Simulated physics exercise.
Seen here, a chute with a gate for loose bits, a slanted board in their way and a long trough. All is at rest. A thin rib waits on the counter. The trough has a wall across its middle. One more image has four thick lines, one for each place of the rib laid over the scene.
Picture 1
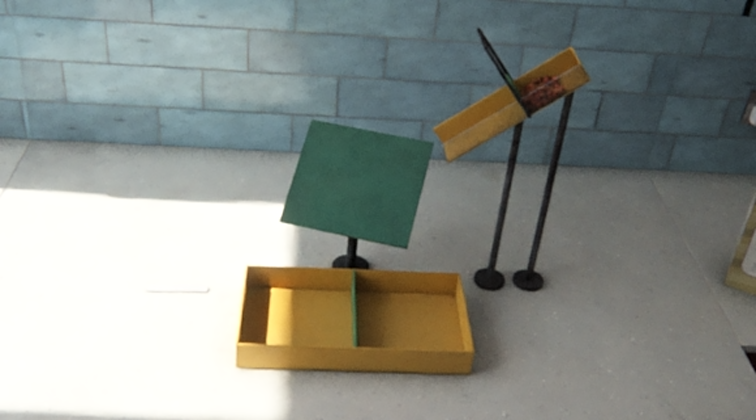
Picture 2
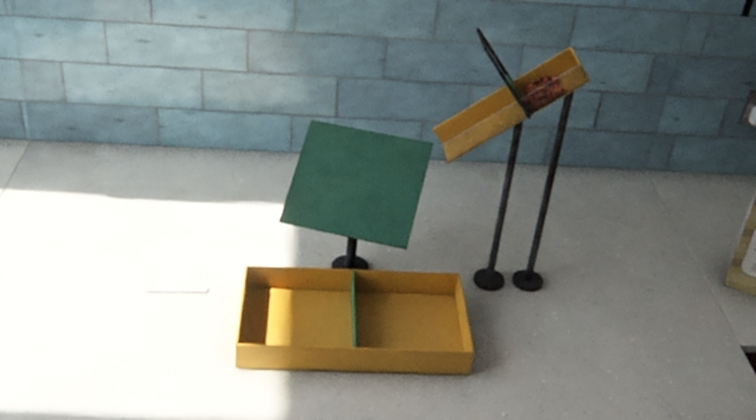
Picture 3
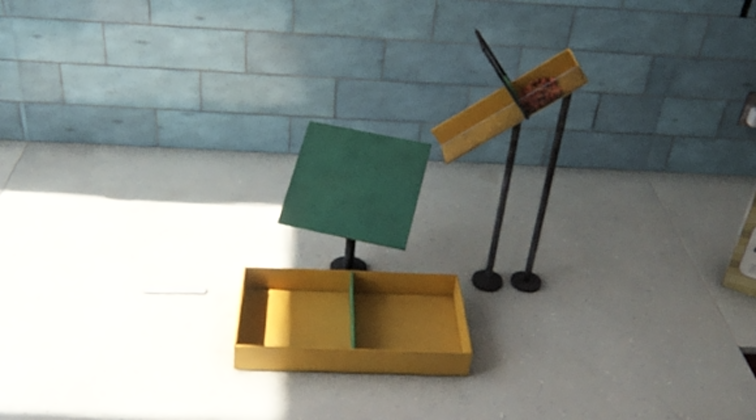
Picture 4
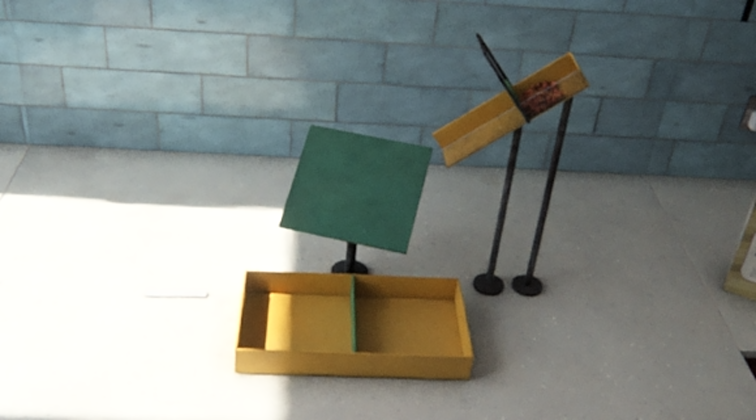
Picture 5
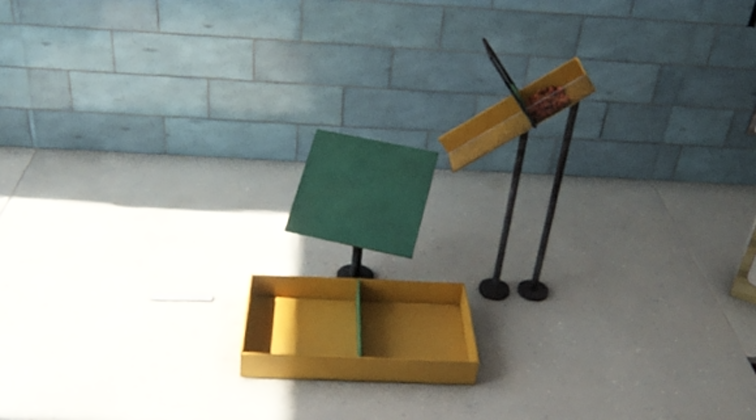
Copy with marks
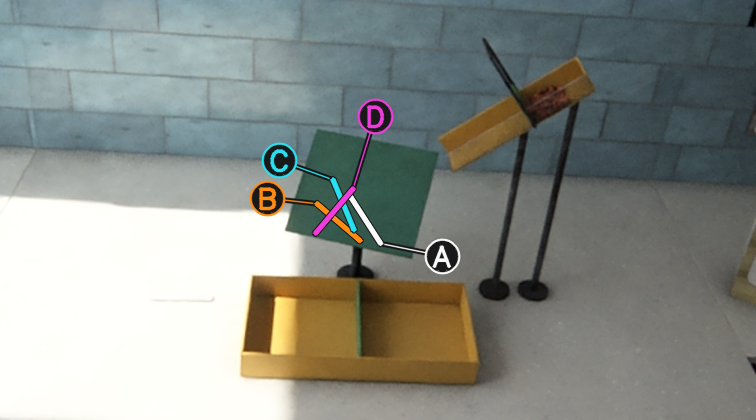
In this clip, a raised yellow chute holds reddish-brown bits behind a dark gate, near a slanted green board and a divided yellow trough on a pale counter; nothing moves apart from slight shifts of the whole view.
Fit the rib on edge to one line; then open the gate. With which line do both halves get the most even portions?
B beats the others.
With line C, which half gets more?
The left half.
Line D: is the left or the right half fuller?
The left half.
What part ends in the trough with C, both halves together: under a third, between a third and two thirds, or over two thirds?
It is over two thirds.
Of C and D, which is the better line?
That would be C.
On the marked copy, line A from (350, 196) to (380, 243); line B from (316, 203) to (360, 240); line C from (333, 179) to (353, 229); line D from (353, 188) to (315, 233).
With A, of what is caught, a small part in the left half, most in the right.
With B, of what is caught, about half in the left half, about half in the right.
With C, of what is caught, most in the left half, about a quarter in the right.
With D, of what is caught, nearly all in the left half, a small part in the right.
